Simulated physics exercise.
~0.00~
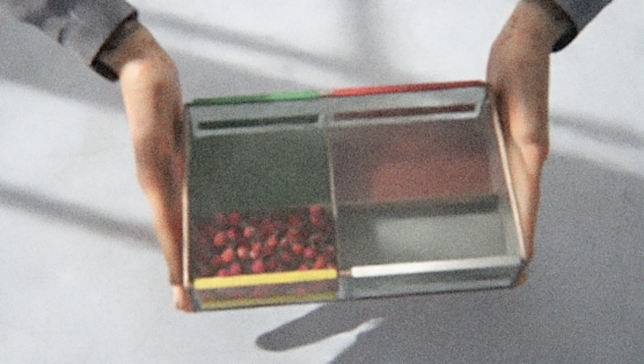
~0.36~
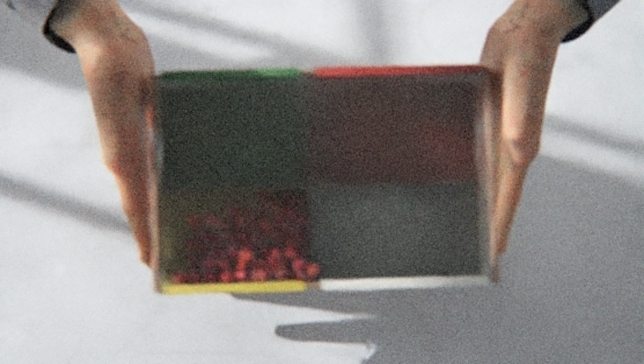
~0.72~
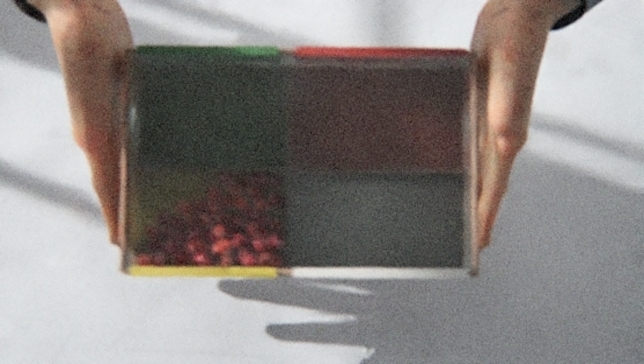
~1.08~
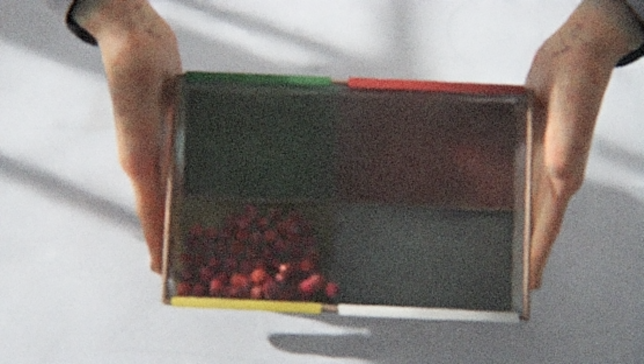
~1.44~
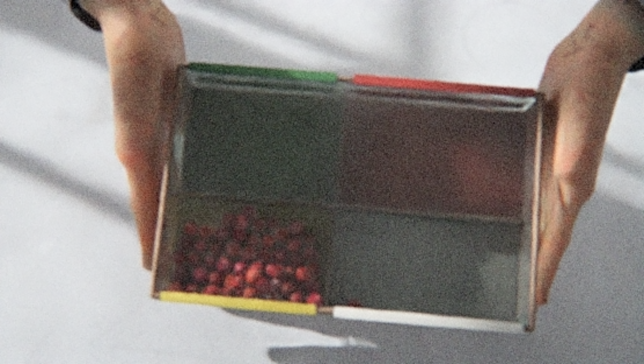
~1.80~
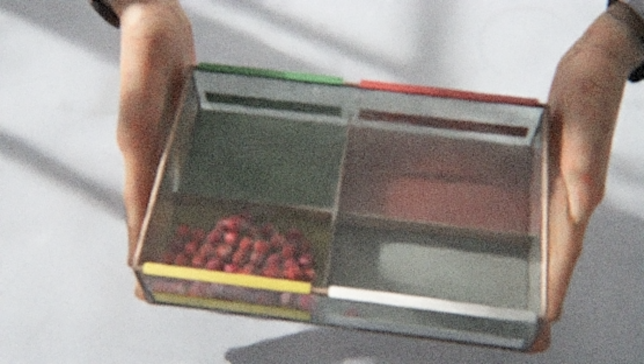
At the start, two hands hold a shallow clear box divided into four compartments, edged in green, red, yellow and white, above a pale surface streaked with shadows. Small red berries fill part of the yellow-edged compartment at the lower left. The hands tilt the box more steeply and shift it left and upward, and the berries bunch low in their corner. They then carry it back right and down, still tilted. Finally, the box eases toward level as it lowers slightly, with all the berries still in the yellow compartment and the other three empty.
